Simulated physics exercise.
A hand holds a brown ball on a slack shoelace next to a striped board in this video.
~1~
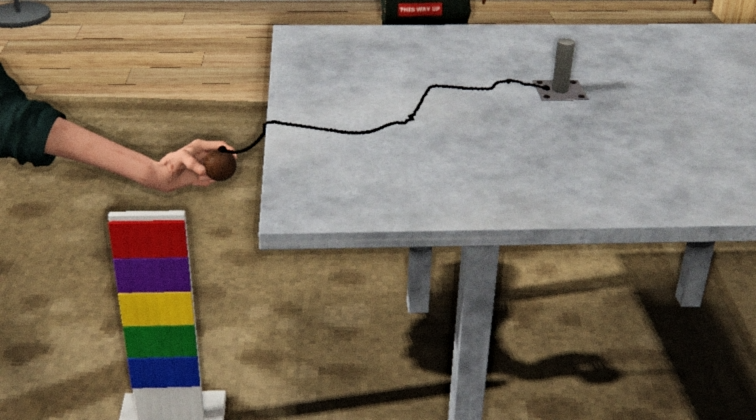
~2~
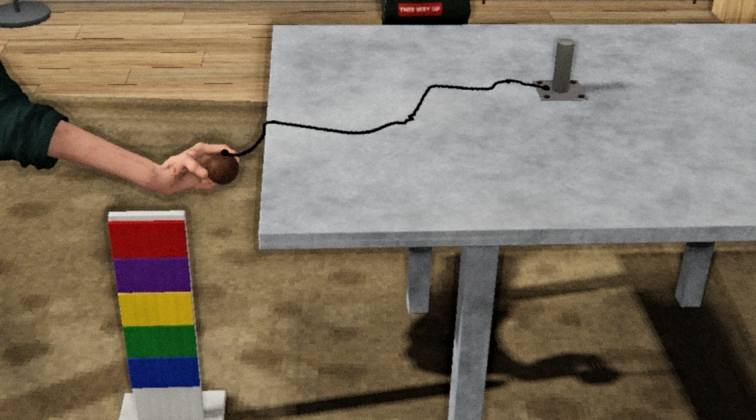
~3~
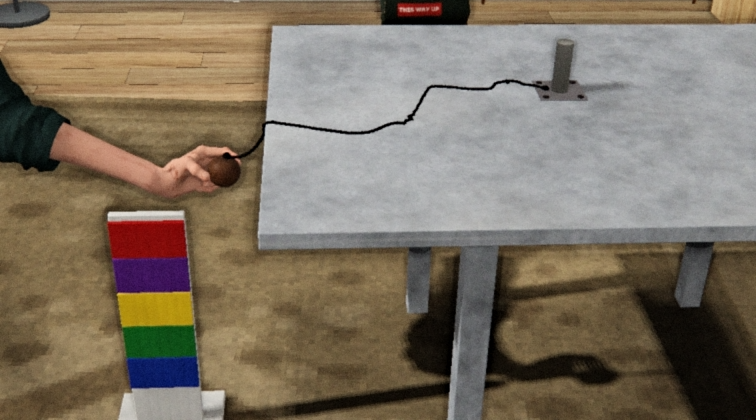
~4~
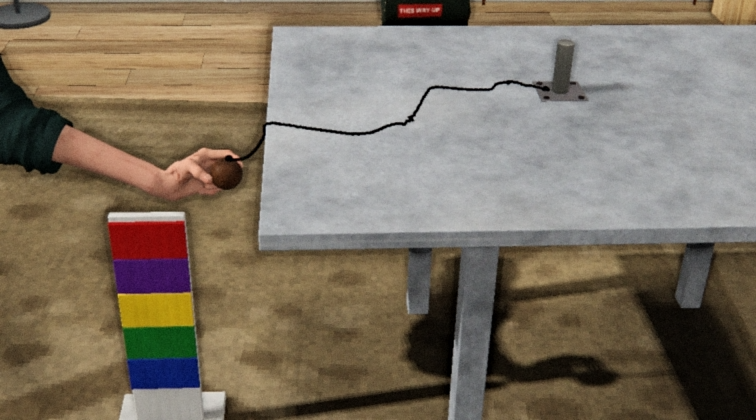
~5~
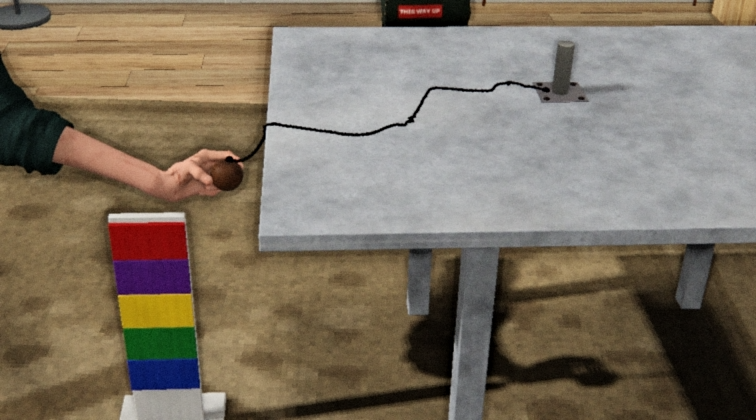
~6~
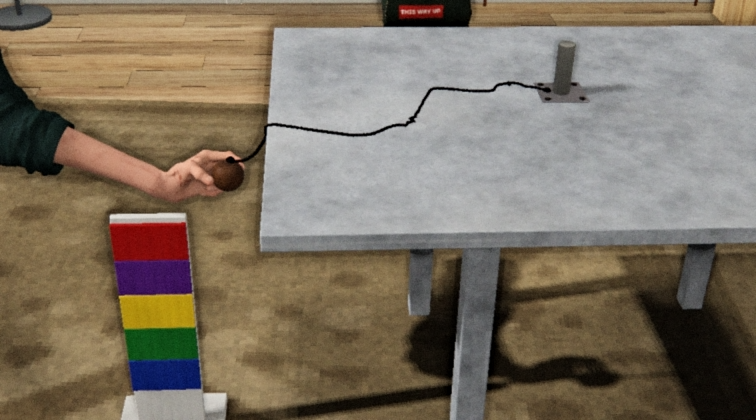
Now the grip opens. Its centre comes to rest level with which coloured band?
With the purple one.
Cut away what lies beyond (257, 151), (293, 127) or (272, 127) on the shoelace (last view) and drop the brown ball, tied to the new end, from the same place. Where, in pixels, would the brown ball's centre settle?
In turn, (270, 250) for the first, (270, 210) for the second and (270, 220) for the third.
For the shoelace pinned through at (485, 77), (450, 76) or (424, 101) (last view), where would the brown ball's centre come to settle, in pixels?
In order of the tries: About (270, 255), about (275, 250), about (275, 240).
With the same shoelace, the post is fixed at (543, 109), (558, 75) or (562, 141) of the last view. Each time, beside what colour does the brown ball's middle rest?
Answer, in order: Yellow, purple, yellow.
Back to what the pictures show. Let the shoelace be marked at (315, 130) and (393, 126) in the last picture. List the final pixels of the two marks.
Roughly at (268, 169), and the other roughly at (296, 115).
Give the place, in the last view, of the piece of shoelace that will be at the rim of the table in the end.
Near (371, 134).
Soon after, ball near (292, 272); level with purple.
Then, ball near (261, 275); level with purple.
At rest, ball near (271, 275); level with purple. At purple.
